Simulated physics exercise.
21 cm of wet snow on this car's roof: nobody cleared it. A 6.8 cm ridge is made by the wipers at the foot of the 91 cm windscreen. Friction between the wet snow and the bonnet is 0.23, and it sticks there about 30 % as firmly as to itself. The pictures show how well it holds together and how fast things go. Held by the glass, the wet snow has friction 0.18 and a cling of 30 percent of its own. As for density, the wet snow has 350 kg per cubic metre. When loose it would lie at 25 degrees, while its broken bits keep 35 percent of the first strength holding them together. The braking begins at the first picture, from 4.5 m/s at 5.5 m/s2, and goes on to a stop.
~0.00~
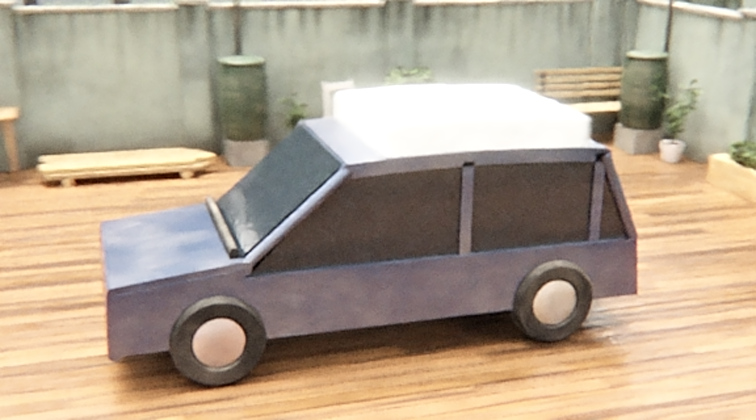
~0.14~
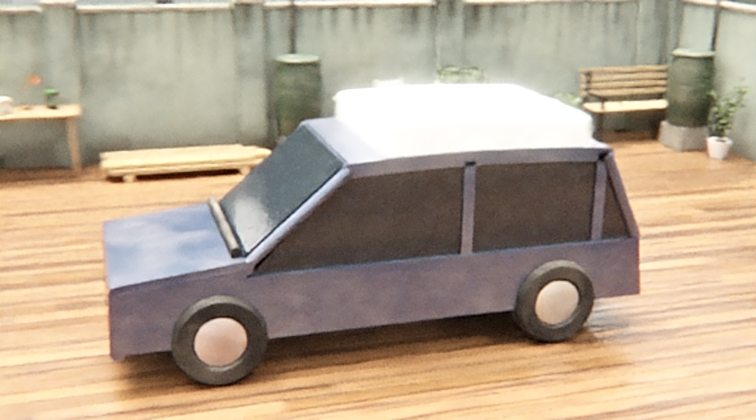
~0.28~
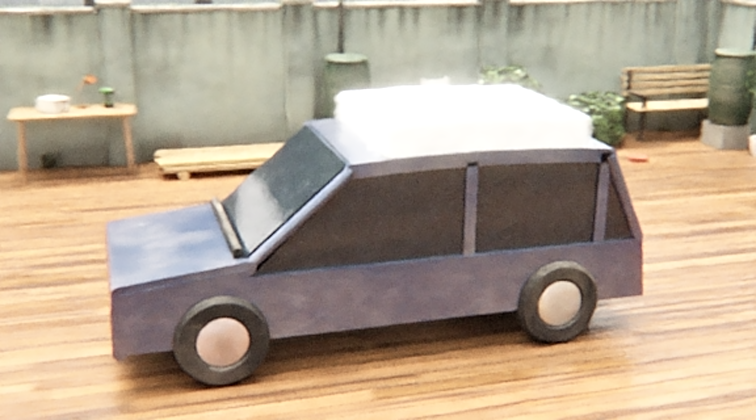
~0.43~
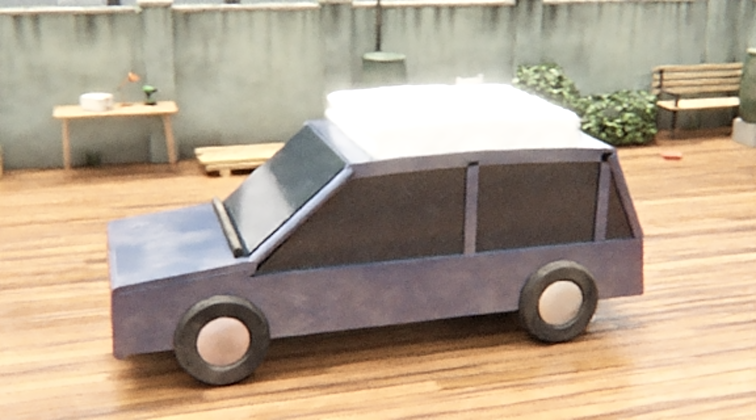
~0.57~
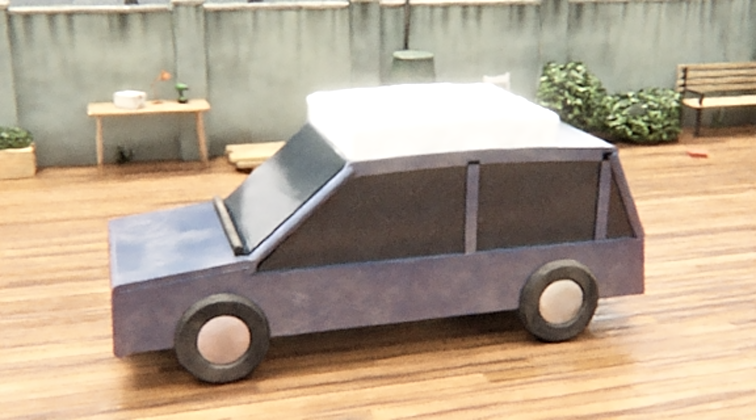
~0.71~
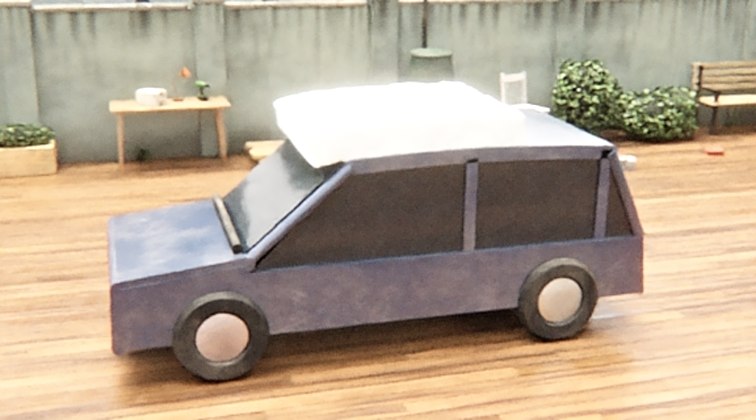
A thick white slab of snow on the roof of a bluish-purple toy-like car slid forward, slowly at first and then farther, until its front edge poked out over the windscreen in one piece.
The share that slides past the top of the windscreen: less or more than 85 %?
It comes out higher than 85 %.
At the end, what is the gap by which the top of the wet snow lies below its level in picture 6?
About 75 cm.
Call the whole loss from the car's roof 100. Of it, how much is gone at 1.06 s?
It stands at about 80 percent.
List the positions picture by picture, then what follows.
Foremost bit of the wet snow at (387, 155), in the first picture.
Foremost bit of the wet snow at (389, 155), in the second picture.
Foremost bit of the wet snow at (387, 156), its middle shifted 2.6 cm, in the third picture.
Foremost bit of the wet snow at (375, 131), its middle shifted 11 cm, in the fourth picture.
Foremost bit of the wet snow at (351, 155), its middle shifted 27 cm, in the fifth picture.
Foremost bit of the wet snow at (311, 146), its middle shifted 52 cm, 16 % of it past the top of the windscreen, in one piece, in the sixth picture.
After 1.06 s, 22 % of the snow is on the roof, 46 % on the glass, 32 % on the bonnet and none has gone off the nose.
After 1.48 s, none of the snow is on the roof, none on the glass, 74 % on the bonnet and 26 % has gone off the nose.
After 1.90 s, none of the snow is on the roof, none on the glass, 24 % on the bonnet and 76 % has gone off the nose.
After 2.32 s, none of the snow is on the roof, none on the glass, 10 % on the bonnet and 90 % has gone off the nose.
After 2.50 s, none of the snow is on the roof, none on the glass, 10 % on the bonnet and 90 % has gone off the nose.
